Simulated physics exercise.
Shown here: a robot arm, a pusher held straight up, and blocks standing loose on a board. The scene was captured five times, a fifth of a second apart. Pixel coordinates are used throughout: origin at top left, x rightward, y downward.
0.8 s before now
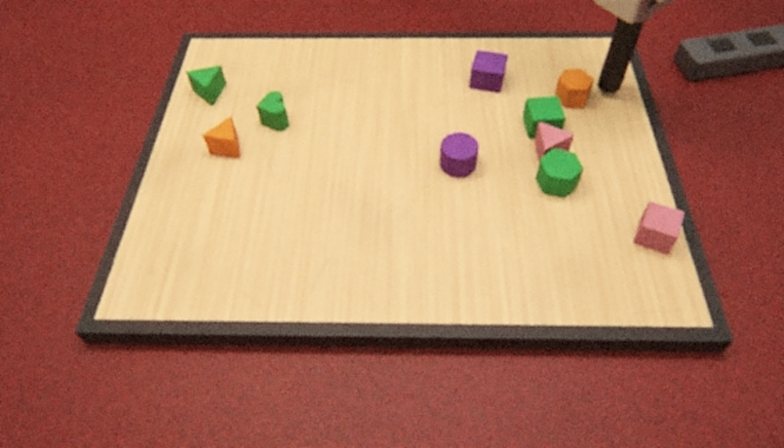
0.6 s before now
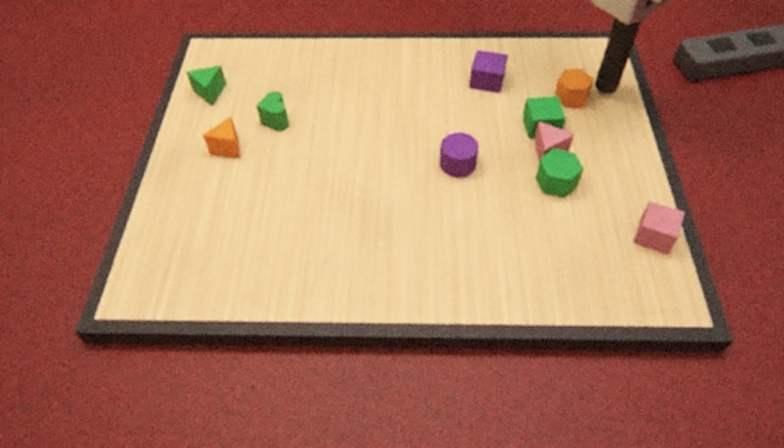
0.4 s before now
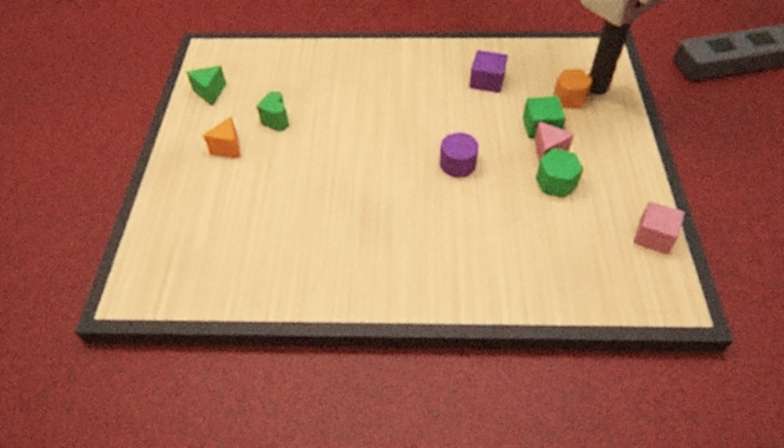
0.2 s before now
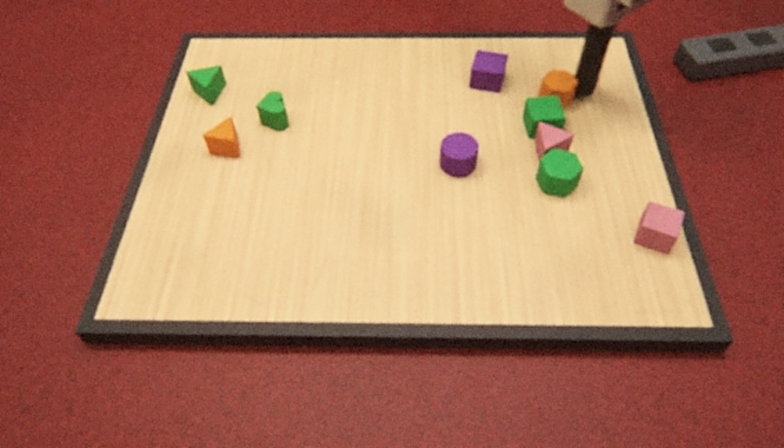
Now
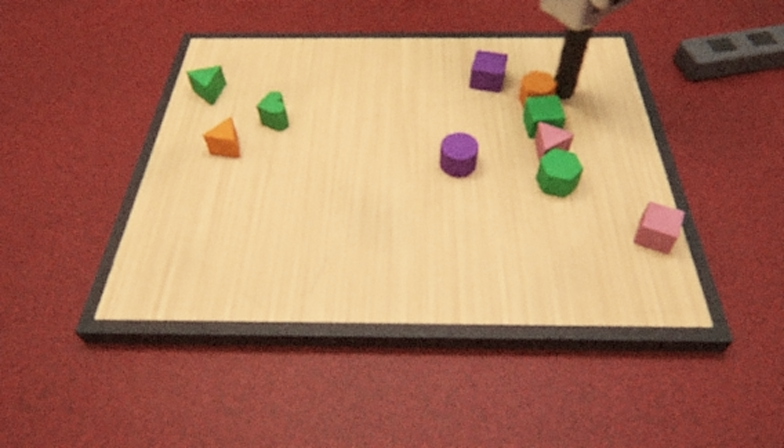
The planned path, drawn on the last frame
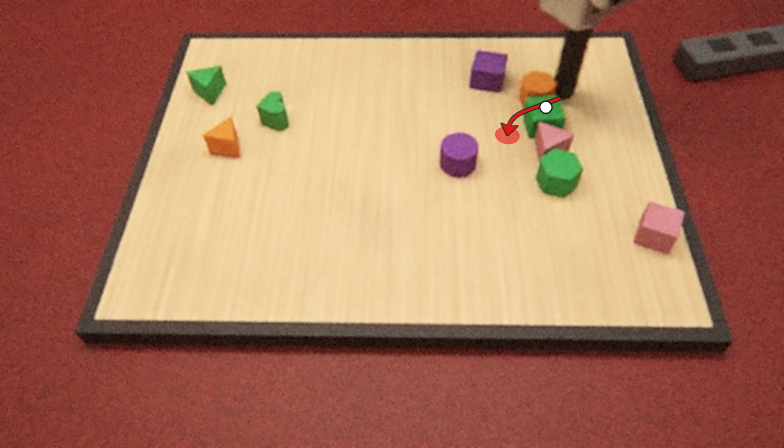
At first, a dark upright pusher on a robot arm stands near the board's upper right corner, just right of an orange hexagonal block, with other blocks scattered around. The pusher moves left to the orange block, then pushes it left behind the green square piece, while the other blocks stay put.
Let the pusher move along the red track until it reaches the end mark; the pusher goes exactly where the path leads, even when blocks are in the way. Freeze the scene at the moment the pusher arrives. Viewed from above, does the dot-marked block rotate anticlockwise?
Yes.
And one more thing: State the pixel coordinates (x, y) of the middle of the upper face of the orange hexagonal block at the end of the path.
The middle of its top is at (497, 84).
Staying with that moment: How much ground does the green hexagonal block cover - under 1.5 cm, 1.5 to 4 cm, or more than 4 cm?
Goes 1.5 to 4 cm.
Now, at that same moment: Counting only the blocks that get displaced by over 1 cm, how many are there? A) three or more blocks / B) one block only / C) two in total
Option A.
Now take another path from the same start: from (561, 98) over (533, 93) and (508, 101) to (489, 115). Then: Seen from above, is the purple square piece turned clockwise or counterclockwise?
It turns round clockwise.
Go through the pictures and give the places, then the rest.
In the first picture, lower end of the pusher (609, 86), tops of blocks, orange hexagonal block (576, 78), green square piece (546, 107), pink triangular block (553, 135), green hexagonal block (562, 163).
In the second picture, pusher (606, 87), blocks as before.
In the third picture, pusher (597, 88), blocks as before.
In the fourth picture, pusher (583, 90), orange hexagonal block (560, 80).
In the fifth picture, pusher (563, 92), orange hexagonal block (539, 81), green square piece (546, 107), pink triangular block (553, 135), green hexagonal block (562, 163).
The drawn path runs from (561, 98) by way of (538, 106) and (515, 117) to (507, 135); the dot is on the green square piece.
On the path given first. One third of the way, pusher (539, 101); orange hexagonal block (514, 83), turned 35° clockwise.
Two thirds of the way, pusher (516, 112); orange hexagonal block (497, 84), turned 65° clockwise; green square piece (536, 115), turned 25° anticlockwise; pink triangular block (555, 141), turned 15° anticlockwise; green hexagonal block (567, 169).
At the end, pusher (508, 130); orange hexagonal block (497, 84), turned 65° clockwise; green square piece (535, 131), turned 50° anticlockwise; pink triangular block (564, 156), turned 15° anticlockwise; green hexagonal block (580, 184).
